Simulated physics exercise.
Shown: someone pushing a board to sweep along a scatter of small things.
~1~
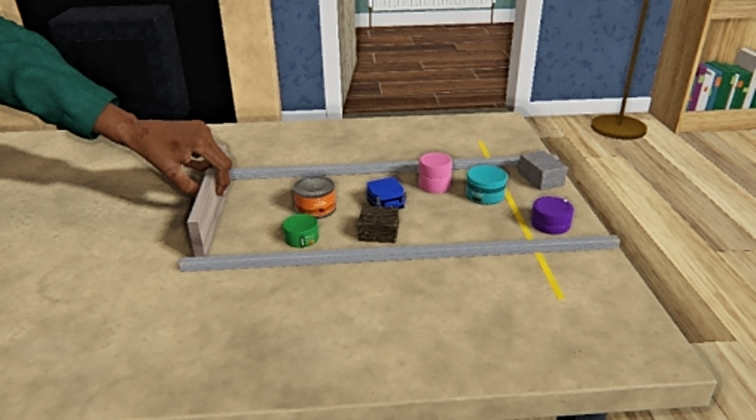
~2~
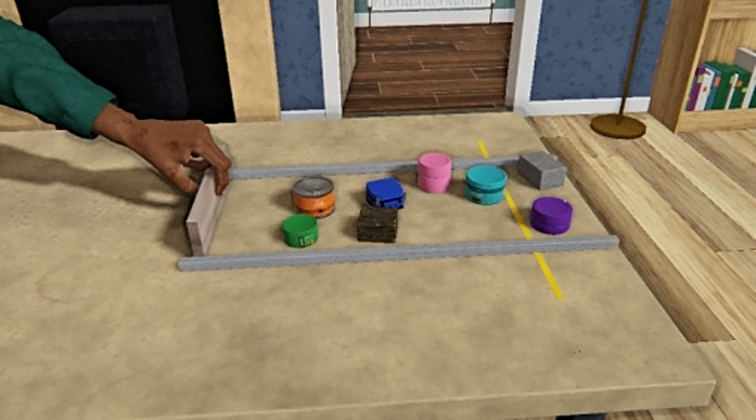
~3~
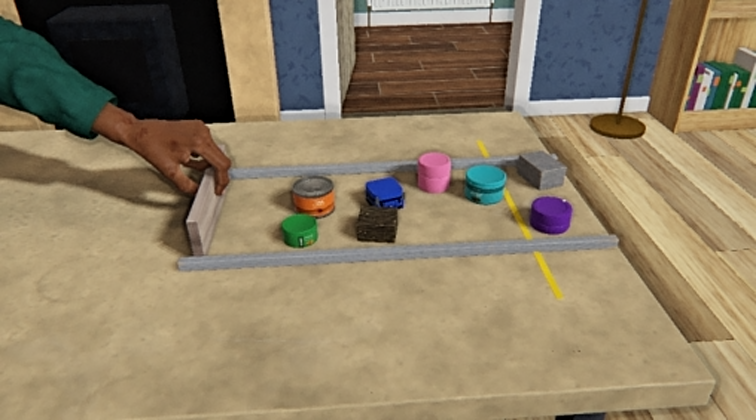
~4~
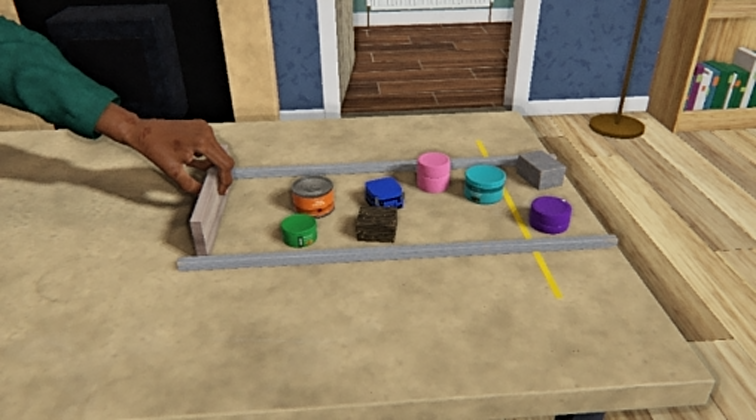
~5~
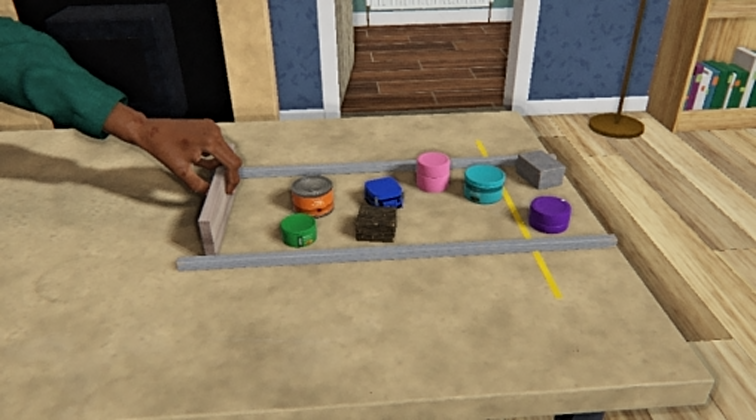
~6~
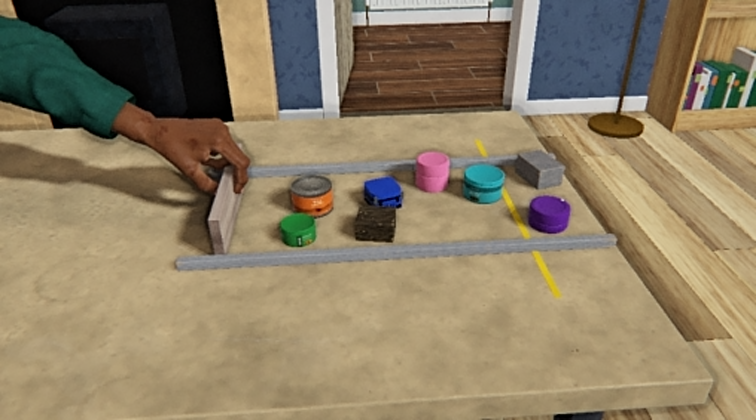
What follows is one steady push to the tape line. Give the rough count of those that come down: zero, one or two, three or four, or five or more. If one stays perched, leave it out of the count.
Off the edge: Just one to two.
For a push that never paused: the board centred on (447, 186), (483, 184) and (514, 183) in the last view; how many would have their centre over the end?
The counts are 0, 0 and 1, in that order.
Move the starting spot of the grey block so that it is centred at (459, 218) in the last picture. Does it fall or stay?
In the end the grey block ends up off.
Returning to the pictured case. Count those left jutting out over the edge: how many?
The answer comes to 1.
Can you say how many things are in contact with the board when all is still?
Contact count: 3.
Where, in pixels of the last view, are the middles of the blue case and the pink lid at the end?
In the last picture the first middle sits at (559, 184) and the other at (513, 166).
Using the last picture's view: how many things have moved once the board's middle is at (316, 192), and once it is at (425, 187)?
So far 2, and 6 at the second.
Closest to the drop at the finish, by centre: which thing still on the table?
Grey block.
Soon after, none off yet; grey block at rest near (539, 169); purple lid at rest near (549, 214); turquoise tub at rest near (483, 184).
After that, none off yet; grey block displaced a little near (557, 166); purple lid moving near (553, 215); turquoise tub displaced well along near (554, 180).
In the end, the number that fall off is one or two; gone, turquoise tub.
